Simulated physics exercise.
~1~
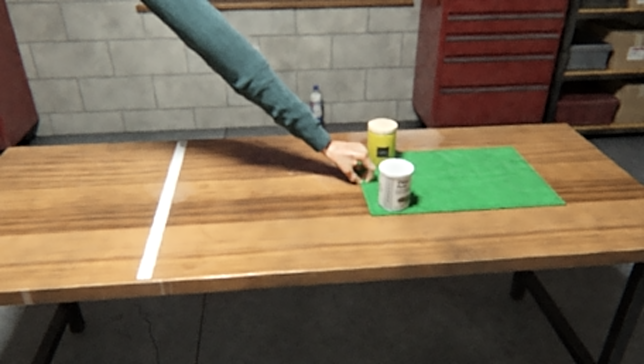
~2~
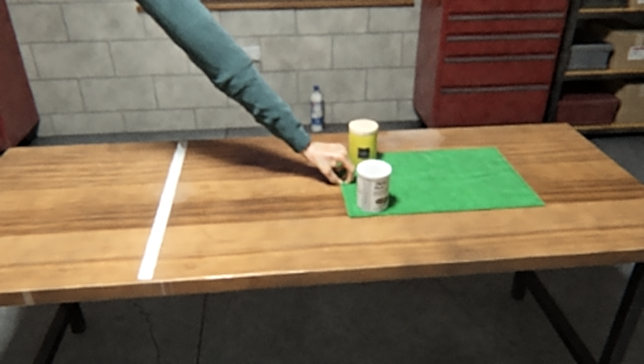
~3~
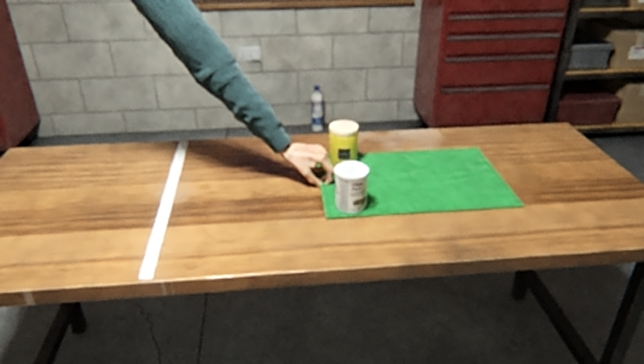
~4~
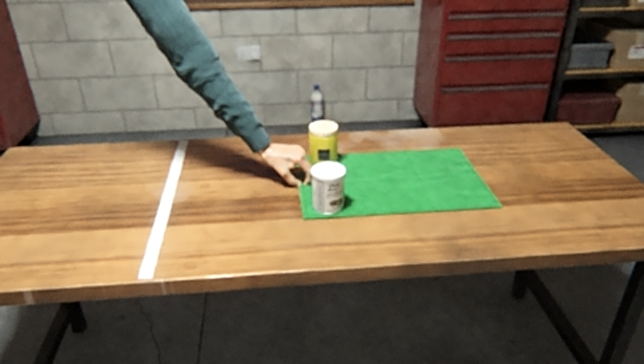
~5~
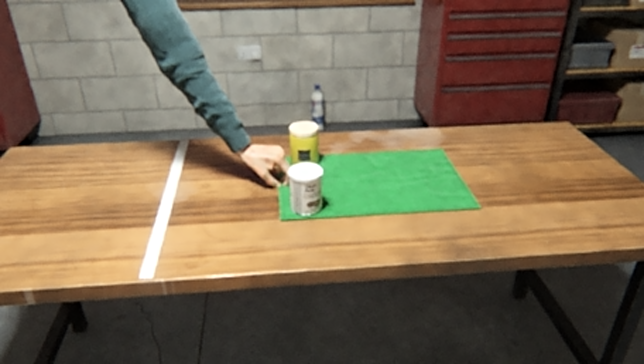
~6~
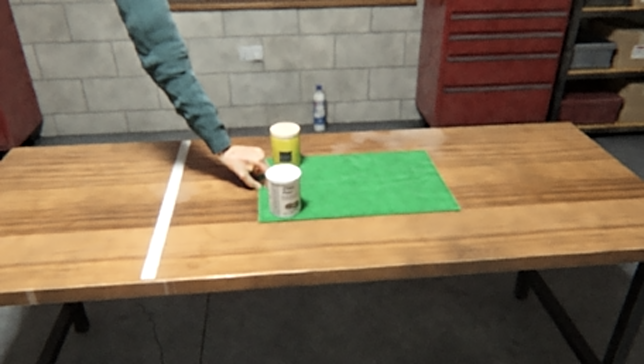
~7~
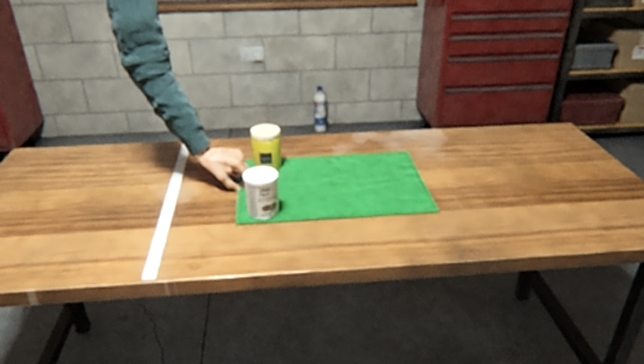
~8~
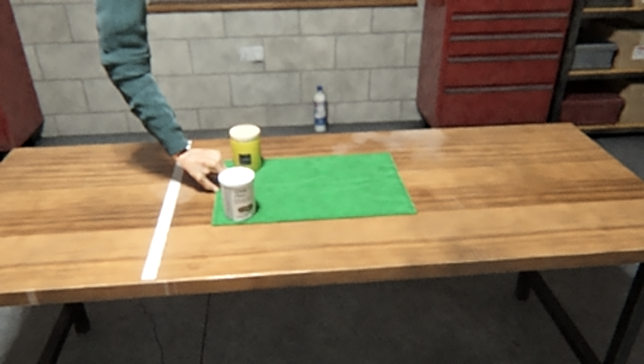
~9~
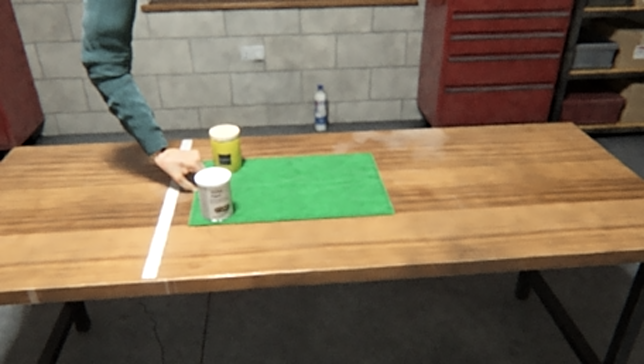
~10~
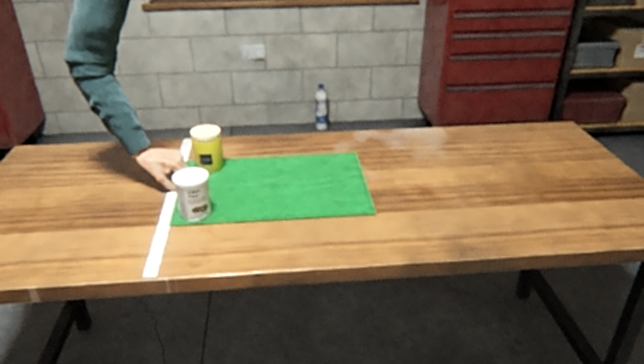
A hand pulled a green cloth steadily to the left across a wooden table, with a white tin and a yellow jar riding upright on it, until the cloth's edge reached a strip of white tape, both containers still standing aboard.
